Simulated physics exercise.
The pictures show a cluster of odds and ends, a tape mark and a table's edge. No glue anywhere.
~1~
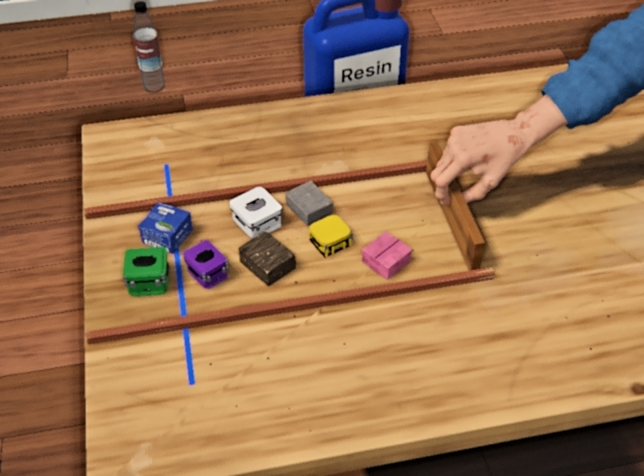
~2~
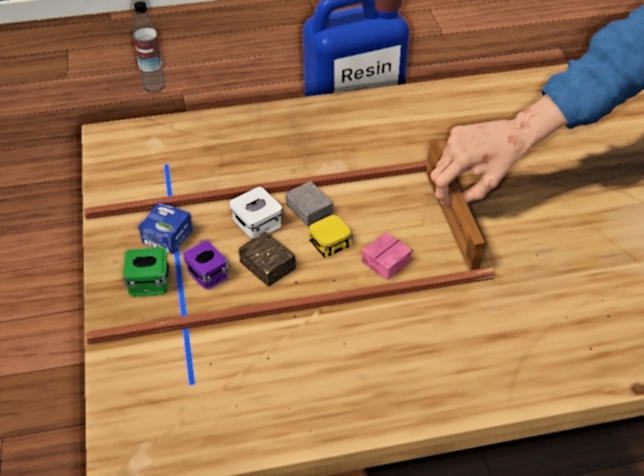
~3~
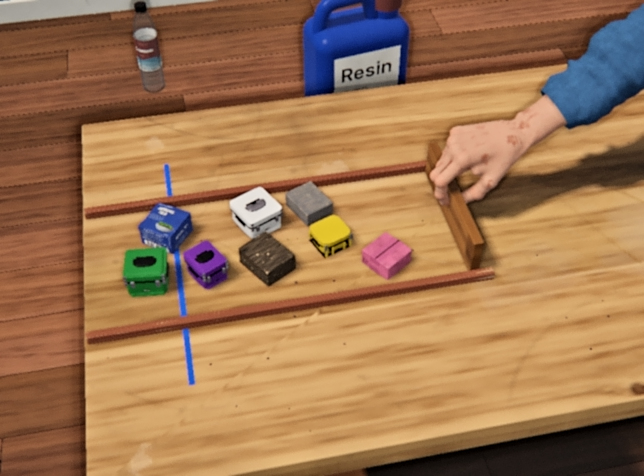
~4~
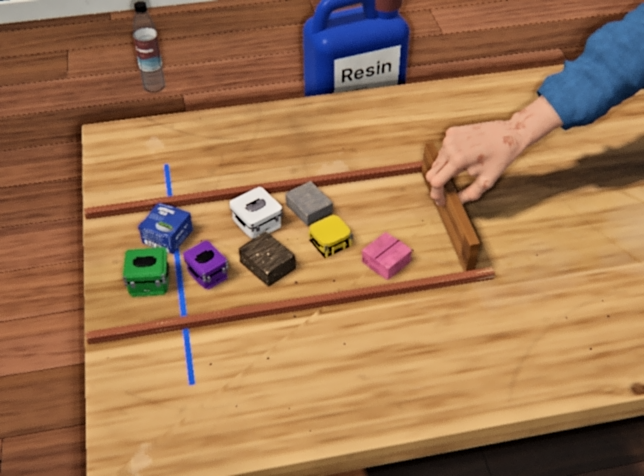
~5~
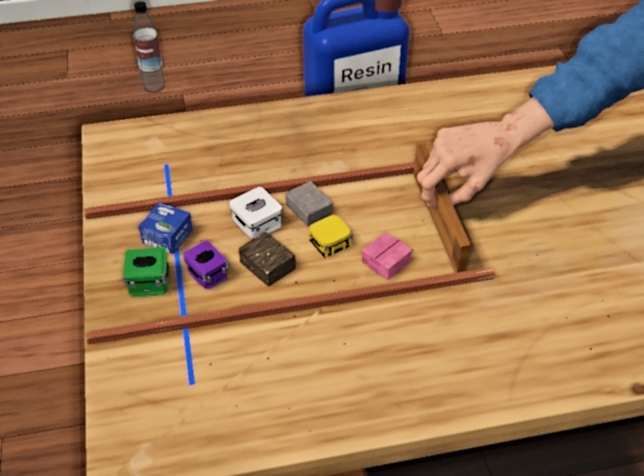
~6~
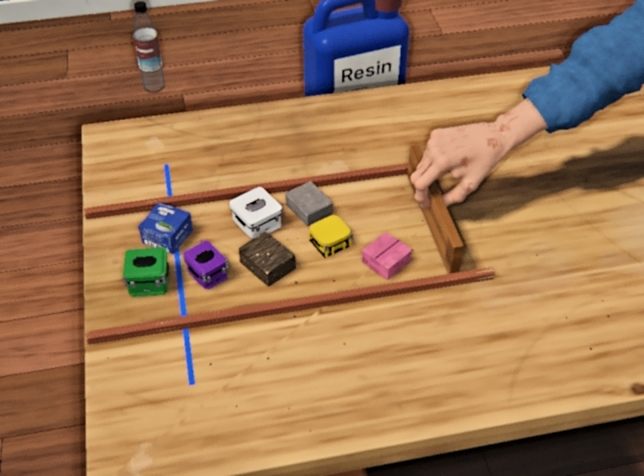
On a wooden tabletop with a blue tape line, small colored cases and blocks lie still between two reddish strips, while a hand at the right holds a wooden board motionless, then slides it slightly left without touching them.
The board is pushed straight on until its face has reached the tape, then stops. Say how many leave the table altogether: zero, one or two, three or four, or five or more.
The number that fall off is one or two.
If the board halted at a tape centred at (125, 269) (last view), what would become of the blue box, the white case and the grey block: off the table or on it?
The blue box falls, the white case goes over, the grey block holds on.
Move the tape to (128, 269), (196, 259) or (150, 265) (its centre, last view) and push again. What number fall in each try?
In that order 5, 1 and 3.
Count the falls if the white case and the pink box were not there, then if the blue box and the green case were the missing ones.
It would be 0 and 0.
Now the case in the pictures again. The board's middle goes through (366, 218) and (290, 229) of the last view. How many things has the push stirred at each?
By then 1, and 6.
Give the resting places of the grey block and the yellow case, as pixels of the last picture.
Near (157, 222) and (160, 258).
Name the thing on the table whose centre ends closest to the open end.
The blue box ends nearest.
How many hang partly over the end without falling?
The number is 2.
Soon after, none off yet; green case at rest near (147, 272); blue box at rest near (166, 228); purple case at rest near (206, 266).
In the end, the number that fall off is one or two; gone, green case.
